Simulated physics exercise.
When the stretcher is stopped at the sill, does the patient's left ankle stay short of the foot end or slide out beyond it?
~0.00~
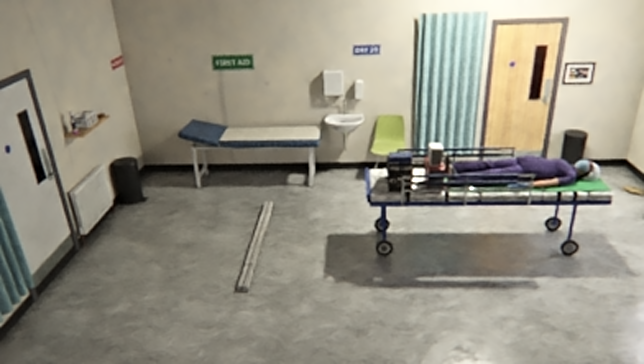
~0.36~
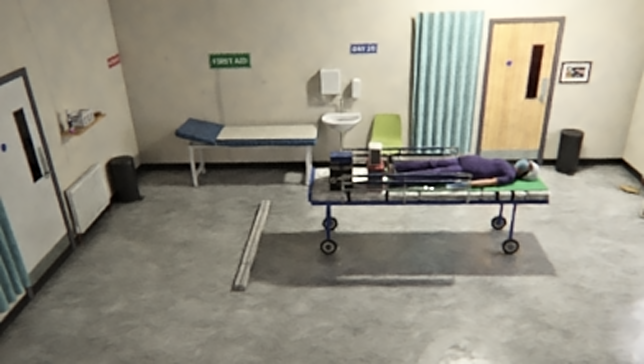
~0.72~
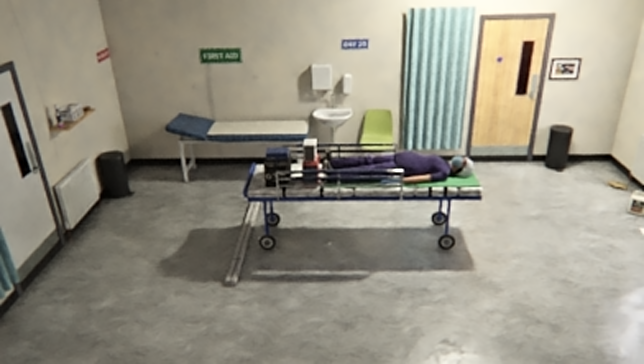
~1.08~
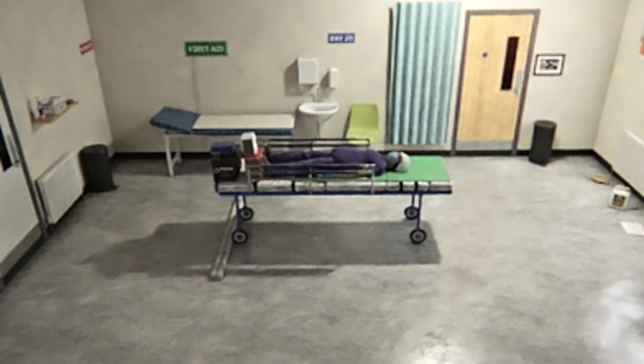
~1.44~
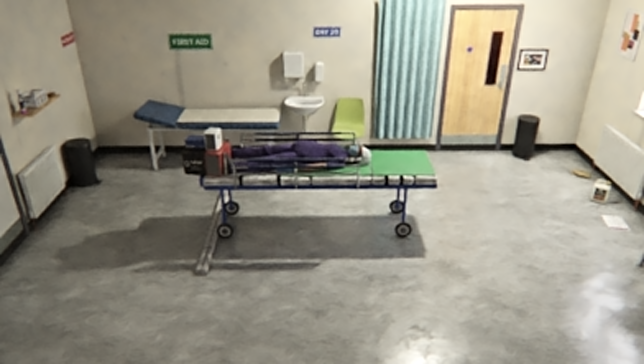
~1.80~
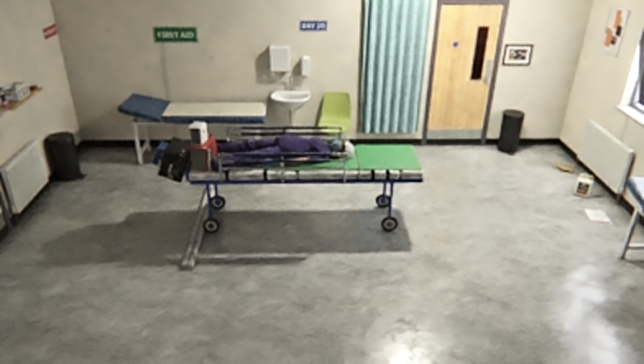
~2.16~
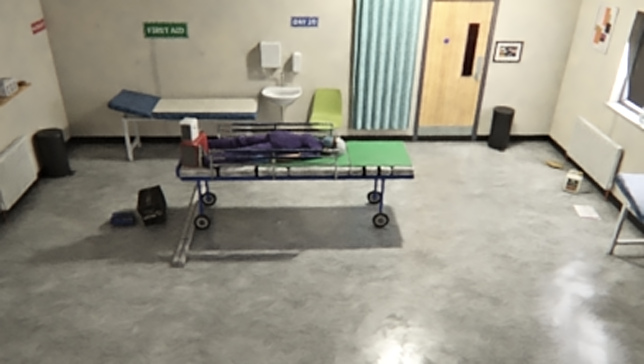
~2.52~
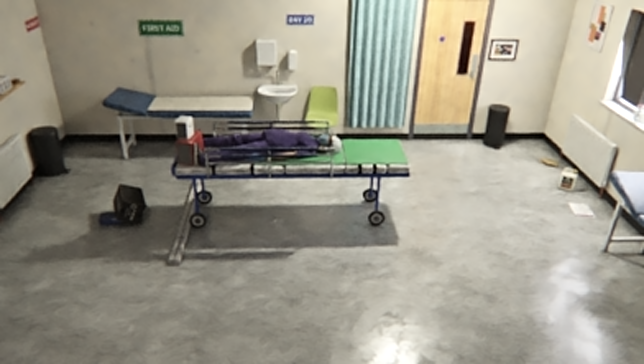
The left ankle stays short of the foot end. The patient slides left along the stretcher but comes to rest before the ankle passes the edge.
A first-aid room with a grey floor is seen from above, with a couch and sink along the back wall and a door to the right. A patient in purple lies on a blue-framed wheeled stretcher, head to the right, with a black holdall, a blue box, a red monitor and a white pump at the foot end. The stretcher rolls left and stops at a pale sill as the view pans slightly right. The patient slides toward the foot end, baring the green surface behind the head. The holdall and blue box tumble off onto the floor, while the monitor and pump stay upright aboard and the left ankle stops short of the end.
